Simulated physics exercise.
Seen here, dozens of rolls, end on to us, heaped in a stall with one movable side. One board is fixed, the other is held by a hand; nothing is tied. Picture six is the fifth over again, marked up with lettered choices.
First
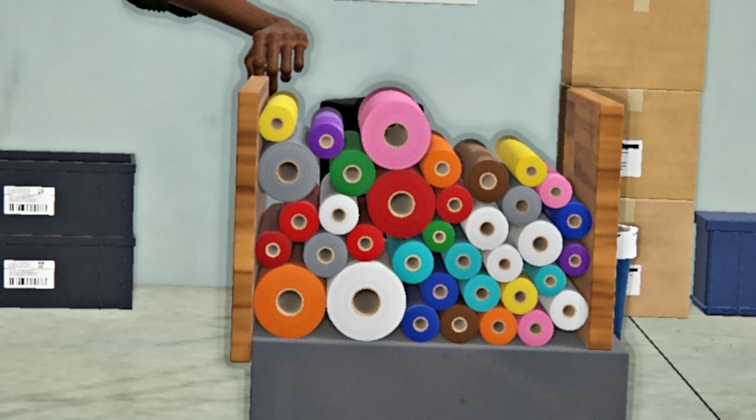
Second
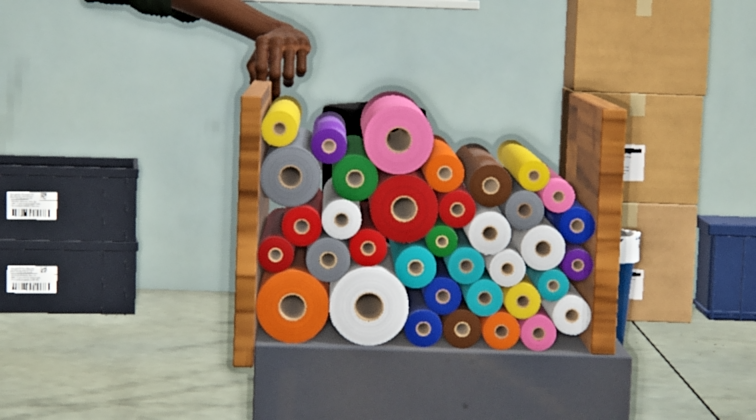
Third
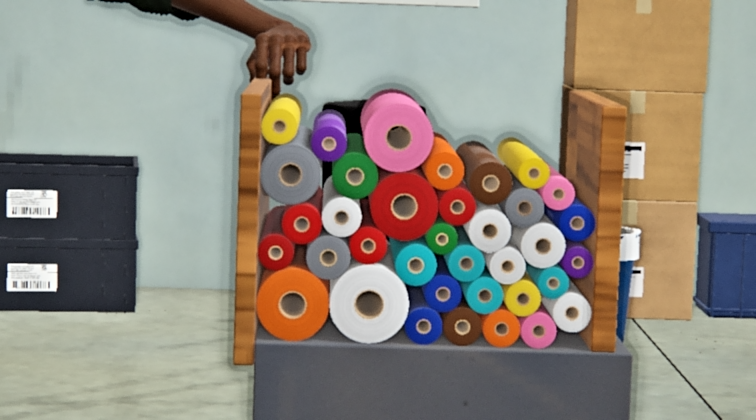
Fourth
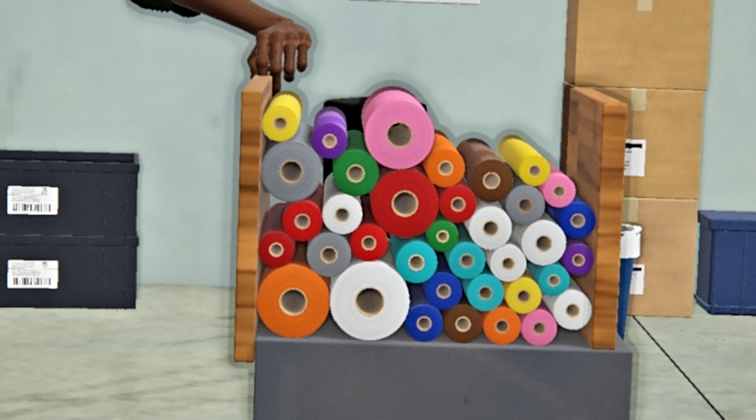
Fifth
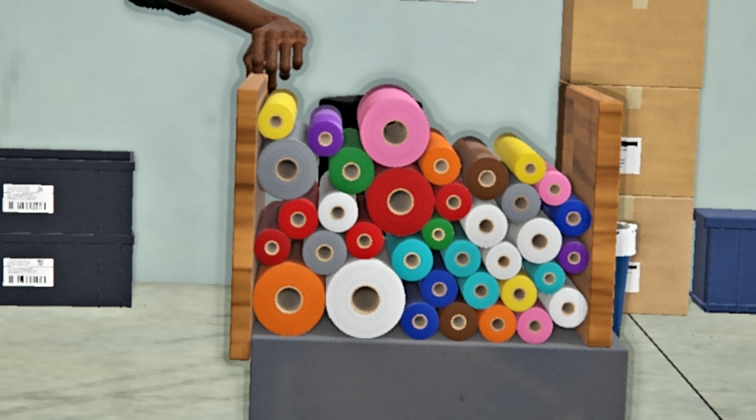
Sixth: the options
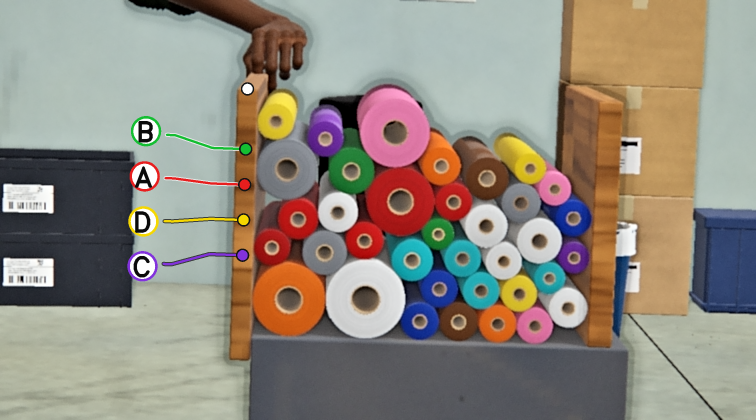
In a pale-walled room with stacked boxes, colourful rolls of many sizes sit heaped between two upright wooden boards on a grey base. A hand rests at the top of the left board throughout. The view shifts very slightly, but the rolls, the boards and the hand show no clear movement.
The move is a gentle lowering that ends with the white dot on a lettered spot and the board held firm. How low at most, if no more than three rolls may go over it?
C is the limit.
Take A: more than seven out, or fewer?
It loses fewer than seven.
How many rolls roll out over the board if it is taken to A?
It comes to one.
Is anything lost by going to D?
Yes.
On the marked copy, A at (245, 184); B at (246, 149); C at (243, 255); D at (244, 220); the white dot at (247, 89).
With C. Early on, top of the board (256, 163).
Further on, top of the board (254, 249).
At the end, top of the board (254, 255), two out over the board.
As for the rest, A one out over the board; B none out over the board; D one out over the board.
